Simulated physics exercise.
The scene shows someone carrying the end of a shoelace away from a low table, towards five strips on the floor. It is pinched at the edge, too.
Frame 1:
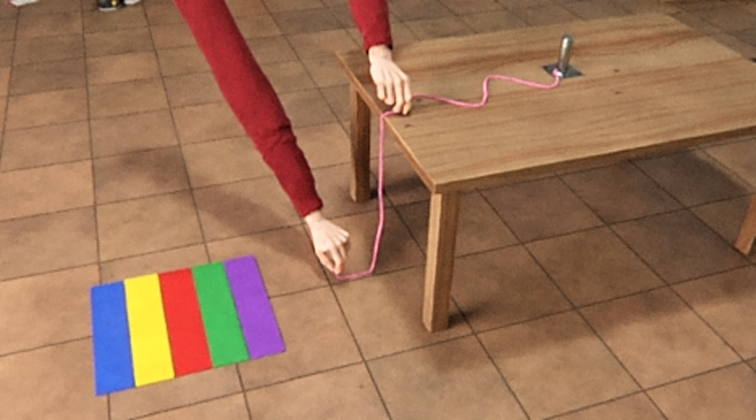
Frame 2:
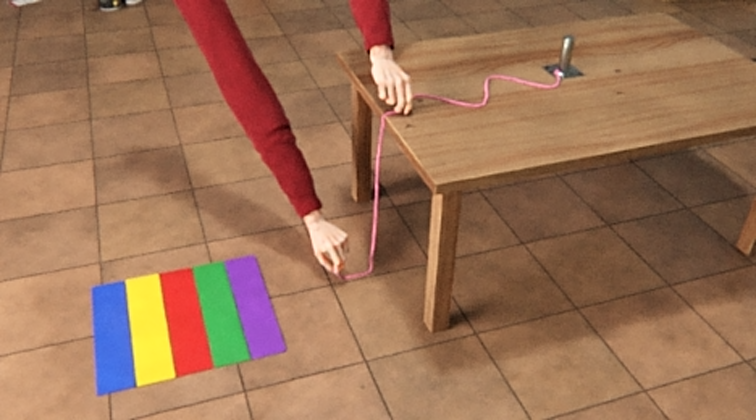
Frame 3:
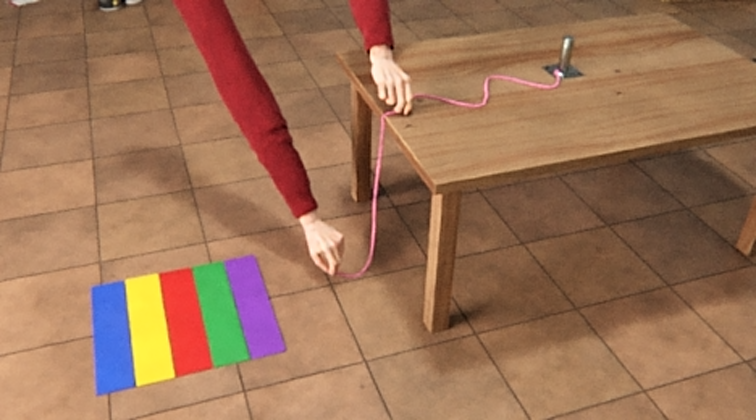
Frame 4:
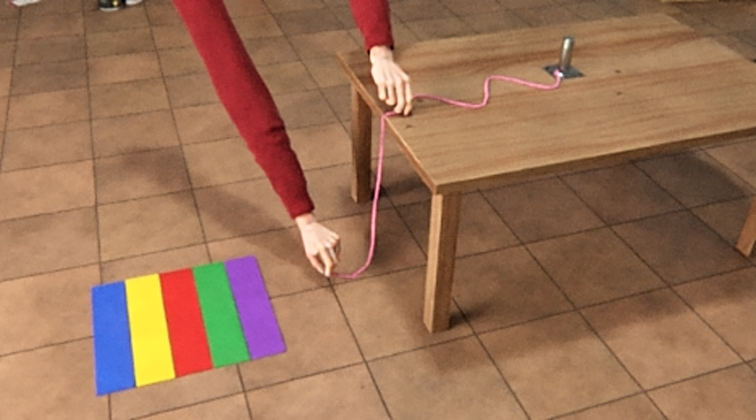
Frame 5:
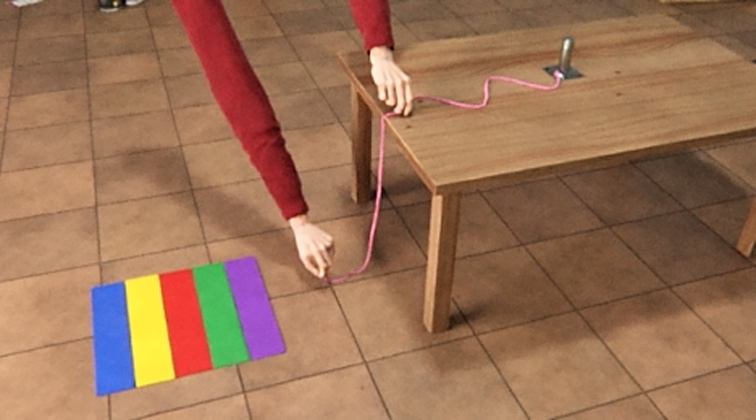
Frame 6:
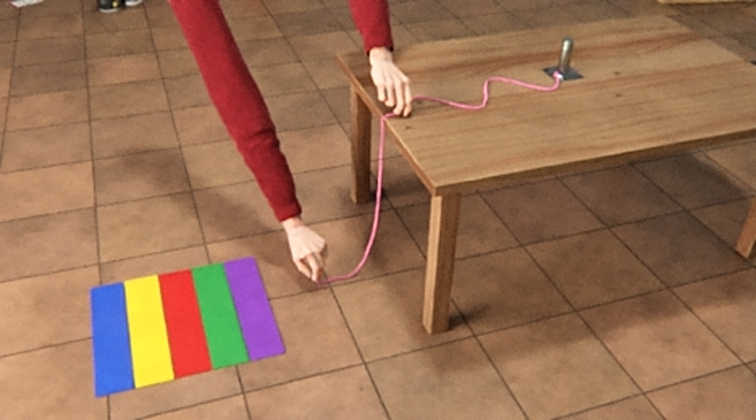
On a tiled floor beside a low wooden table, a hand slowly drawing a pink cord's end left, another pinching it at the edge.
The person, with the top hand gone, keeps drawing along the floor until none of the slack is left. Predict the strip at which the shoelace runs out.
I would say the blue strip.
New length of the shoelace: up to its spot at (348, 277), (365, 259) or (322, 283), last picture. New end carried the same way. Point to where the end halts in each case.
I'd expect it near (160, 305) on the first try, near (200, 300) on the second and near (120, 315) on the third.
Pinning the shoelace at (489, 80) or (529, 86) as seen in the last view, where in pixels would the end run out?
Try one gives (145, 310); try two gives (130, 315).
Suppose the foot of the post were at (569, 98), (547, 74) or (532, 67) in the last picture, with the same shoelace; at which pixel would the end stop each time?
Going through them in sequence: (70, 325), (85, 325) and finally (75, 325).
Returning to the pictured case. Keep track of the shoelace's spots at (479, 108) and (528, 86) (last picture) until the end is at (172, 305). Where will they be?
You'll find the first mark at (406, 100) and the second mark at (501, 83).
Soon after, end near (172, 305); over red.
After that, end near (129, 314); over yellow.
At the stop, end near (102, 320); over blue. The blue one.
